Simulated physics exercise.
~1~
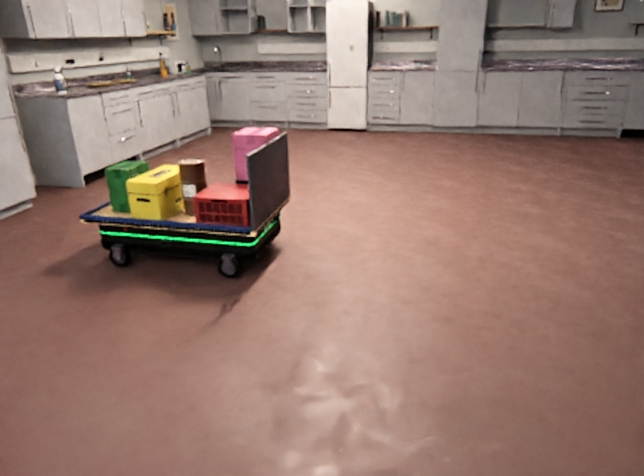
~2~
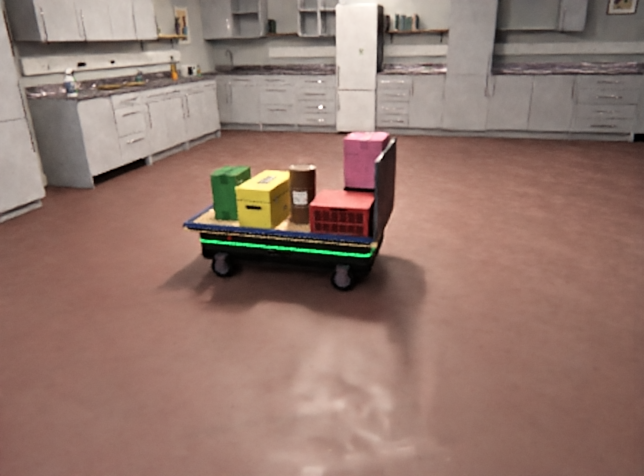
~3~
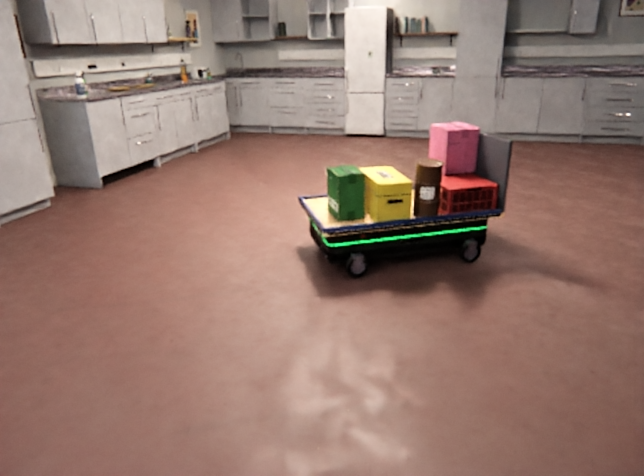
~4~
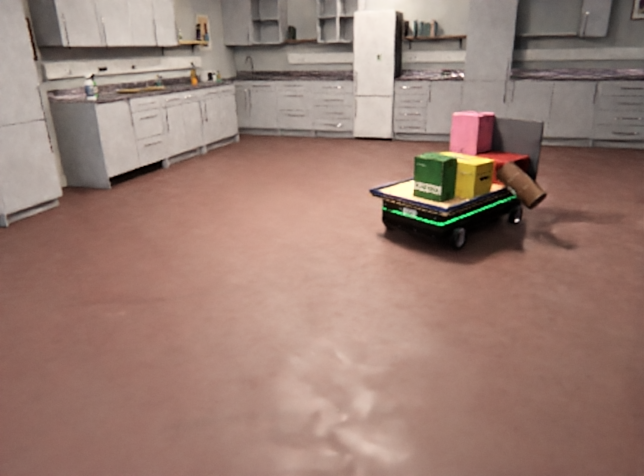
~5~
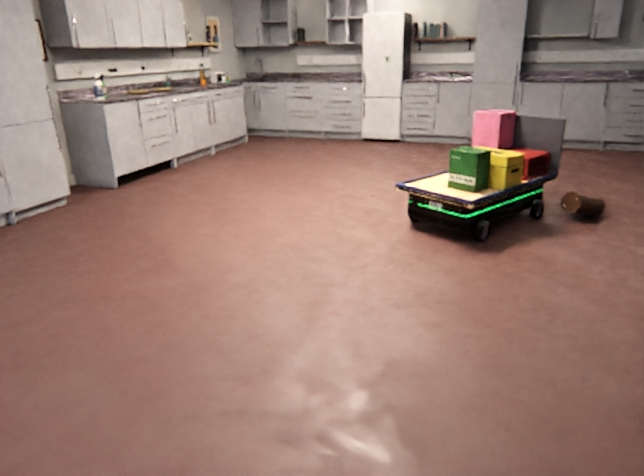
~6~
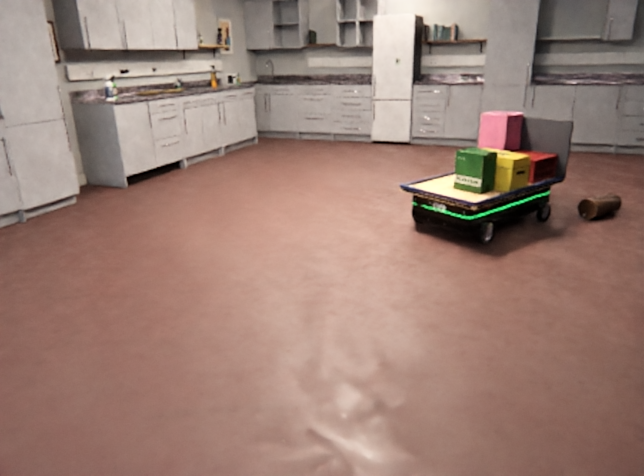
A flat cart with a glowing green stripe carries a loose load across the reddish-brown floor of a large room lined with grey cabinets, seen from slightly above as the view drifts a little. On its deck sit a green box, a yellow toolbox, a brown canister, a red crate and a pink box near a tall dark board. The cart rolls to the right, then turns away toward the cabinets. As it turns, the canister tips and tumbles over the right side. The cart stops with the canister lying on the floor beside it, the other four pieces still aboard.
